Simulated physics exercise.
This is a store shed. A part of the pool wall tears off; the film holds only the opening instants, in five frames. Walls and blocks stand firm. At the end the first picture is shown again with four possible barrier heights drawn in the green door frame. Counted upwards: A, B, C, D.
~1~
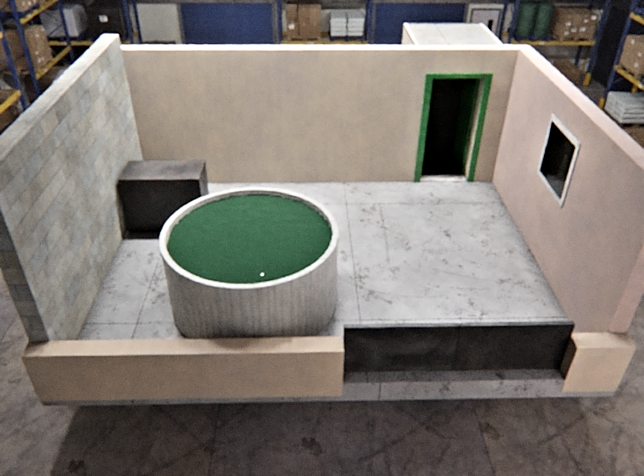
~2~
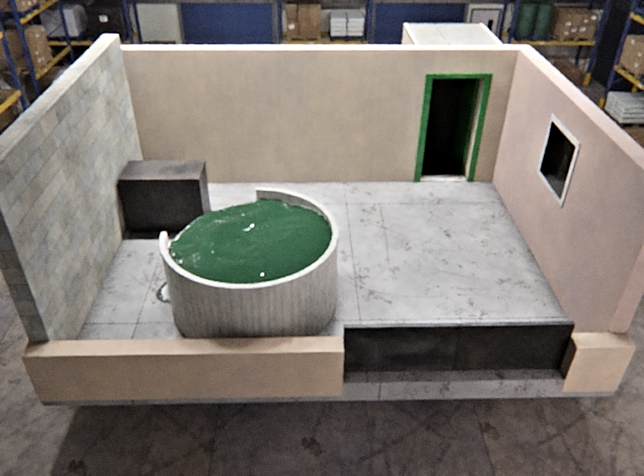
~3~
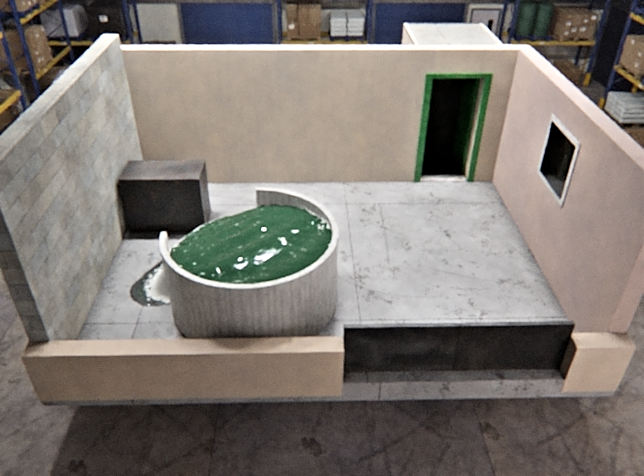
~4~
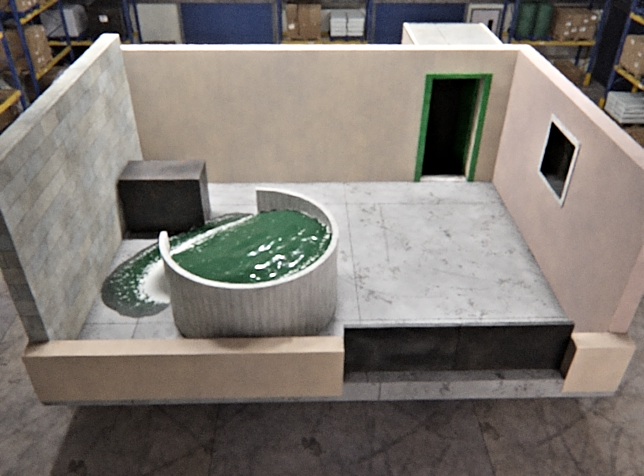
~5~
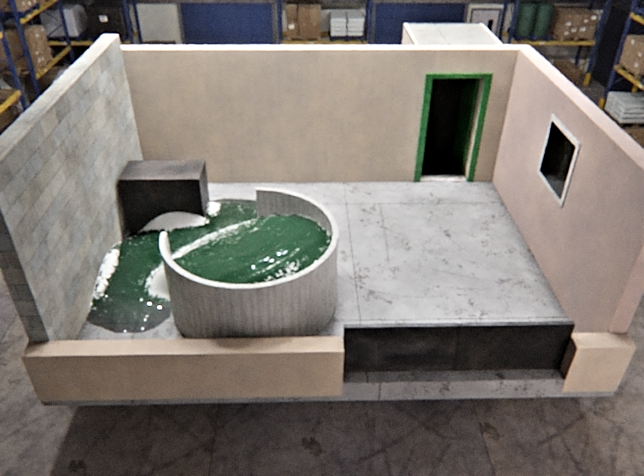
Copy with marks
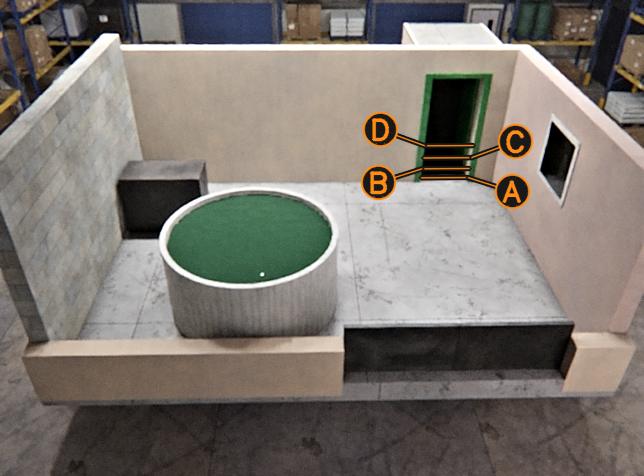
Green water rests in a round, pale-walled pool at the left of a roofless store shed, seen from above by a still camera. A dark block stands behind the pool near the grey tiled wall, with a green-framed doorway in the beige back wall and a window at right. The pool's back-left side opens, and water pours out, foaming, spreading across the grey floor to the block and left wall.
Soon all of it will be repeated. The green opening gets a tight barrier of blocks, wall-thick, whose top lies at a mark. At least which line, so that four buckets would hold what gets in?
B will do.
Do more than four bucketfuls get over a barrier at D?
No, not at all.
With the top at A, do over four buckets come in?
Yes, that goes wrong.
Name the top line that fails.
That would be A.
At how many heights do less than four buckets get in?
Three of them.
On the marked copy, A at (444, 177); B at (445, 168); C at (447, 157); D at (449, 145); from the bottom up A, B, C, D.
For line A, about 12 bucketfuls get in.
For line B, nothing gets over.
For line C, nothing gets over.
For line D, nothing gets over.
